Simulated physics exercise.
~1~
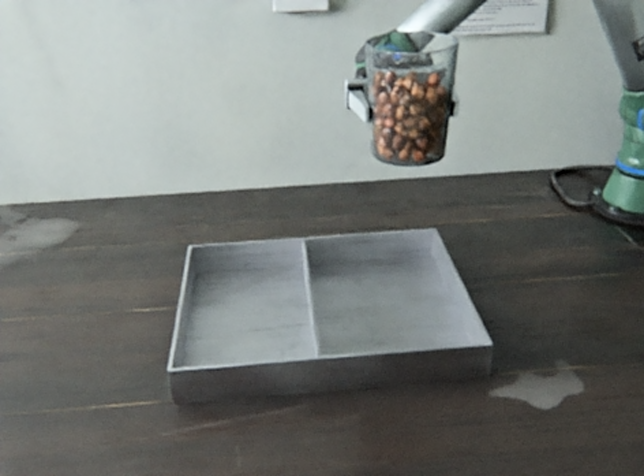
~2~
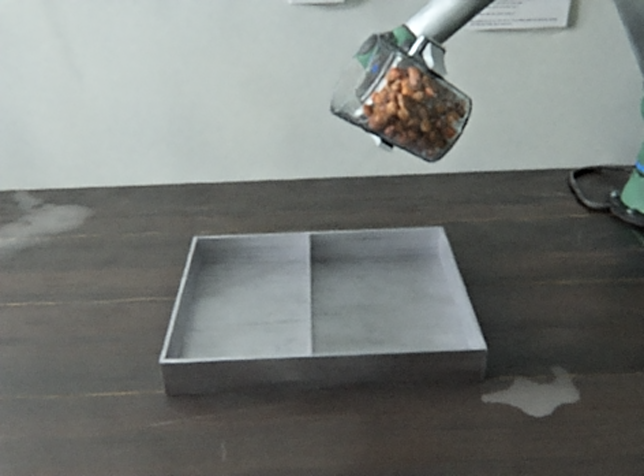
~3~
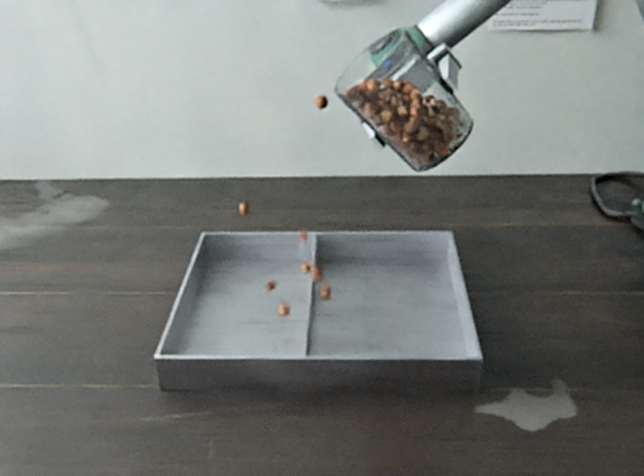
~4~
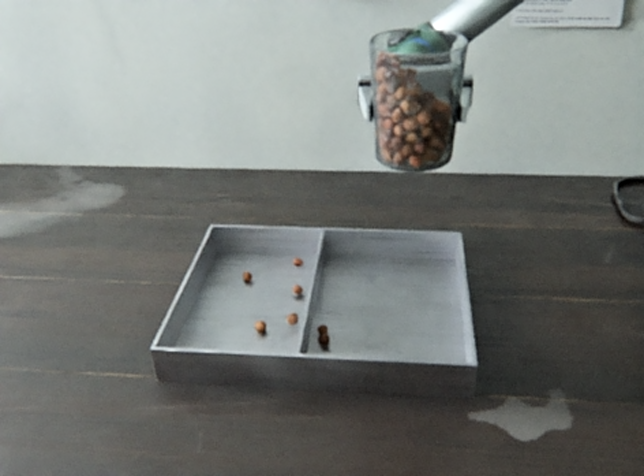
The footage shows a robot arm holding a clear tumbler of hazelnuts above a grey, divided tray on a dark table. It tips the tumbler to the left, spilling a few nuts, then returns it upright, still mostly full, with several nuts resting in the tray.
